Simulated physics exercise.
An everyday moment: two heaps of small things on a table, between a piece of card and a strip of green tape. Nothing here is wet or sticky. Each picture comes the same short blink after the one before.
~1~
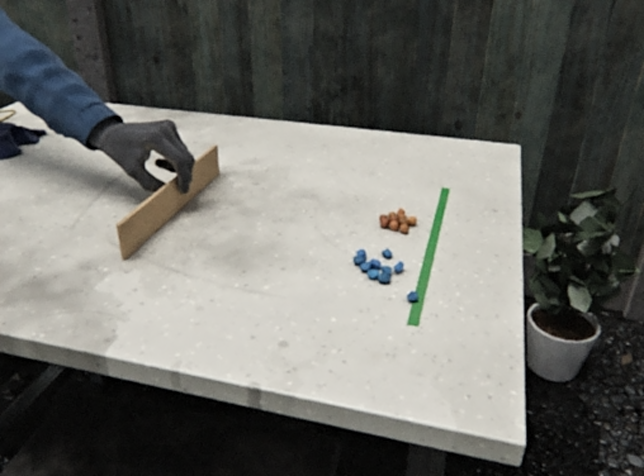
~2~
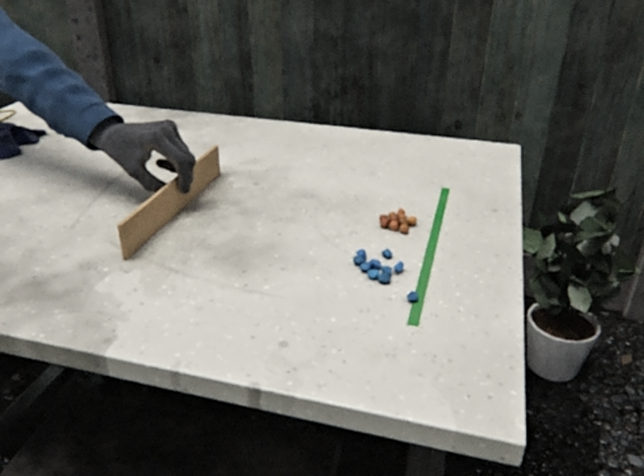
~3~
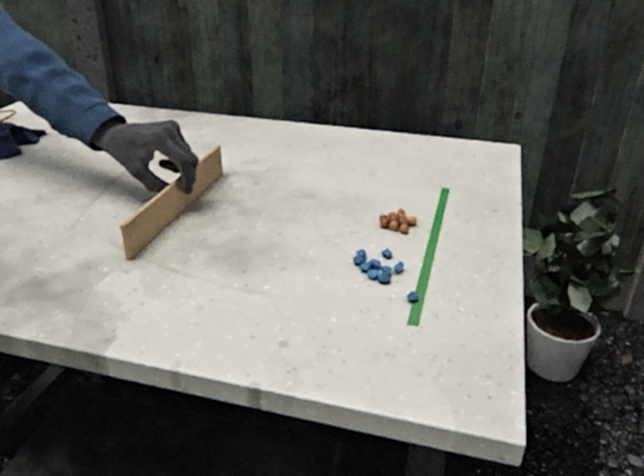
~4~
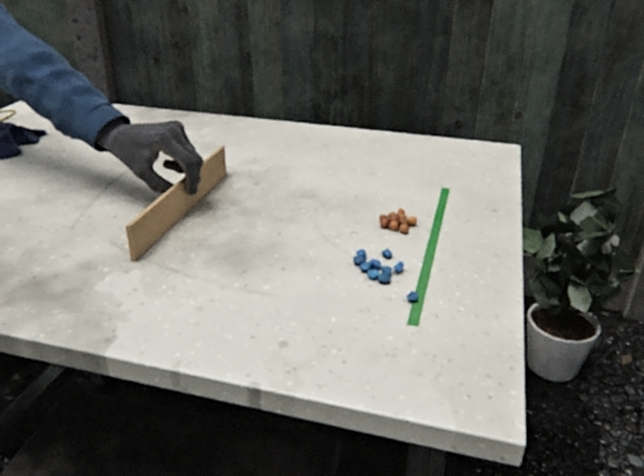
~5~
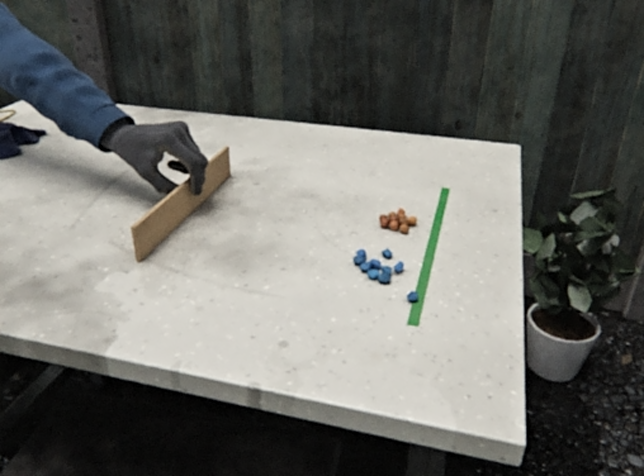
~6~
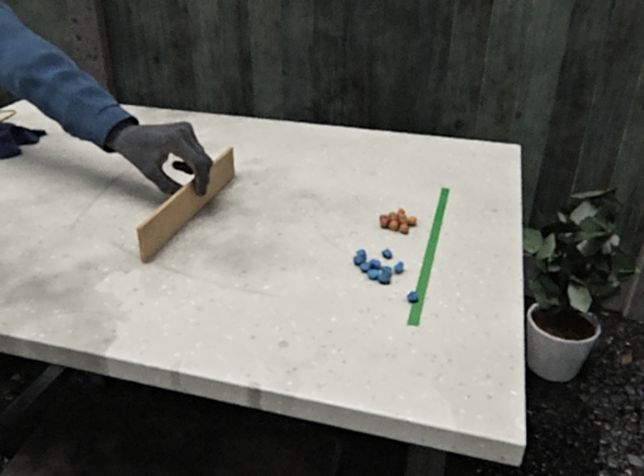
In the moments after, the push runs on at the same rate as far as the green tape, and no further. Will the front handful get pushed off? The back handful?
Here the front handful remains up there, and the back handful remains up there.
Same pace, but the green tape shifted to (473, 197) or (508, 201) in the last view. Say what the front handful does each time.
One: It keeps clear of the drop. Two: It sends some to the floor.
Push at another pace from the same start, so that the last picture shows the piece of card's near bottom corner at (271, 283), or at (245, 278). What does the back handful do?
At the first place it partly drops off, at the second it loses pieces over the edge.
Then, 1.42 s past the last view, piece of card still moving, near (312, 197); front handful all on the table, its front near (412, 297); back handful all on the table, its front near (412, 221).
Then, 2.86 s past the last view, piece of card stopped at the green tape; front handful all on the table, its front near (457, 277); back handful all on the table, its front near (462, 227).
Then, 3.14 s past the last view, piece of card stopped at the green tape; front handful all on the table, its front near (457, 277); back handful all on the table, its front near (464, 228).
Finally, piece of card stopped at the green tape; front handful all on the table, its front near (457, 277); back handful all on the table, its front near (464, 228).
